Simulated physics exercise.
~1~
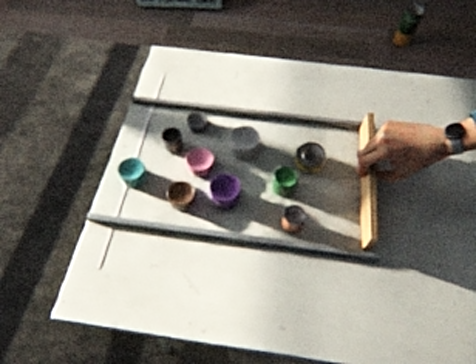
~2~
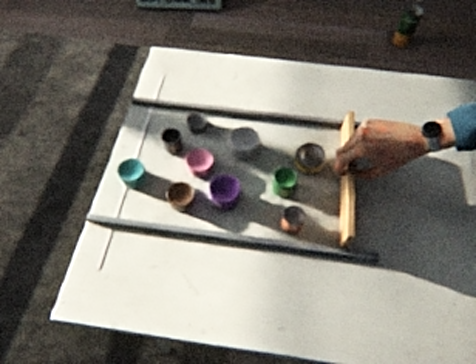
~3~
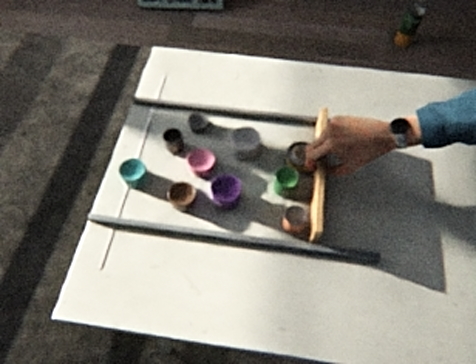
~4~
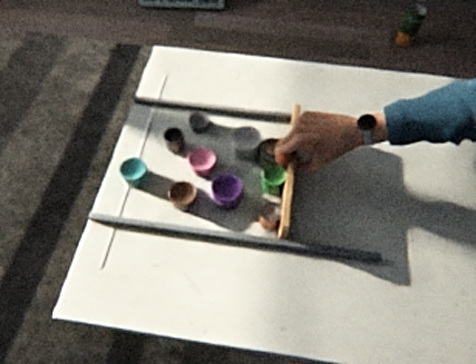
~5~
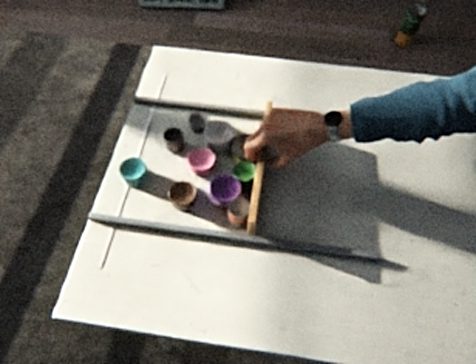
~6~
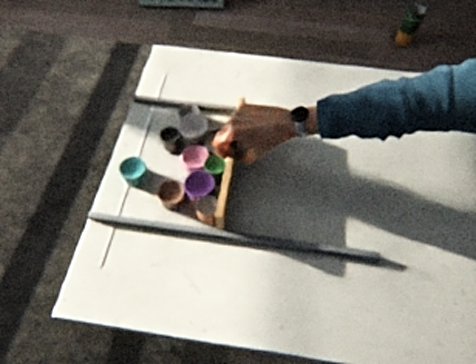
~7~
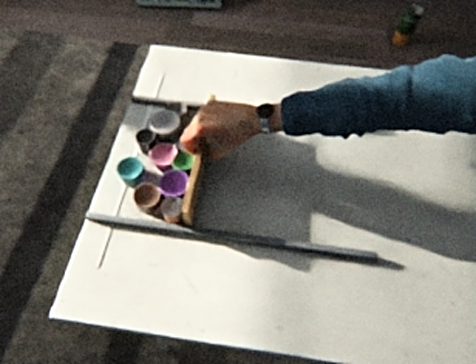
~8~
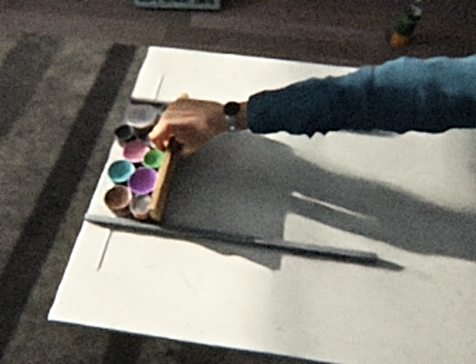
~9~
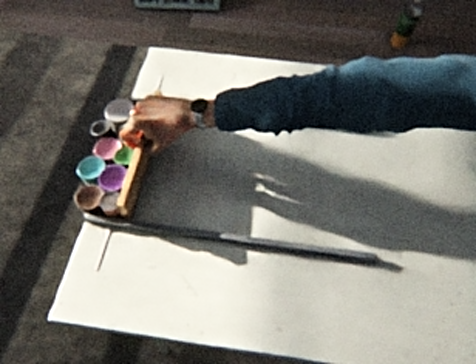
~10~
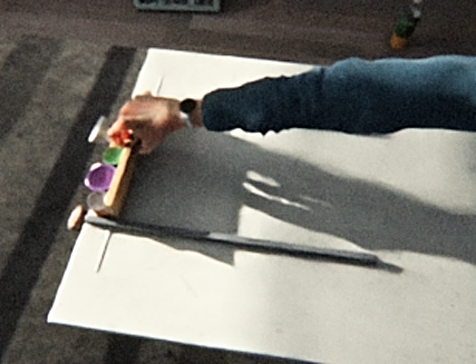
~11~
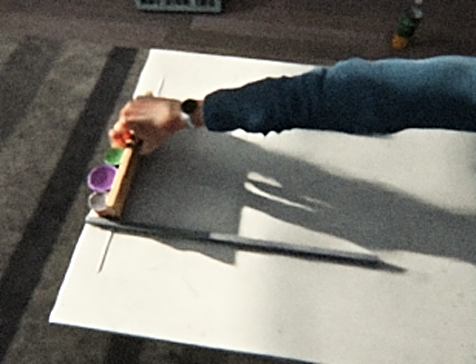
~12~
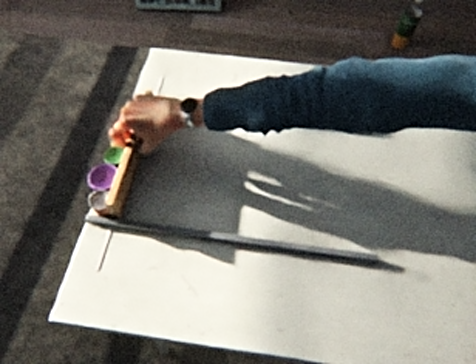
A hand in a blue sleeve and dark watch grips an upright wooden board at the right of a white tabletop, seen from above at a slant. Between two dark rails sit small round pots and tins, turquoise at the left, pink and purple mid-table, green and others nearer the board. The board slides left, gathering the nearer ones first, then bunching them all into a tight cluster. It pushes them to the left edge, where the turquoise, pink, brown, black and white ones drop off. The board stops, with purple and green still against it.
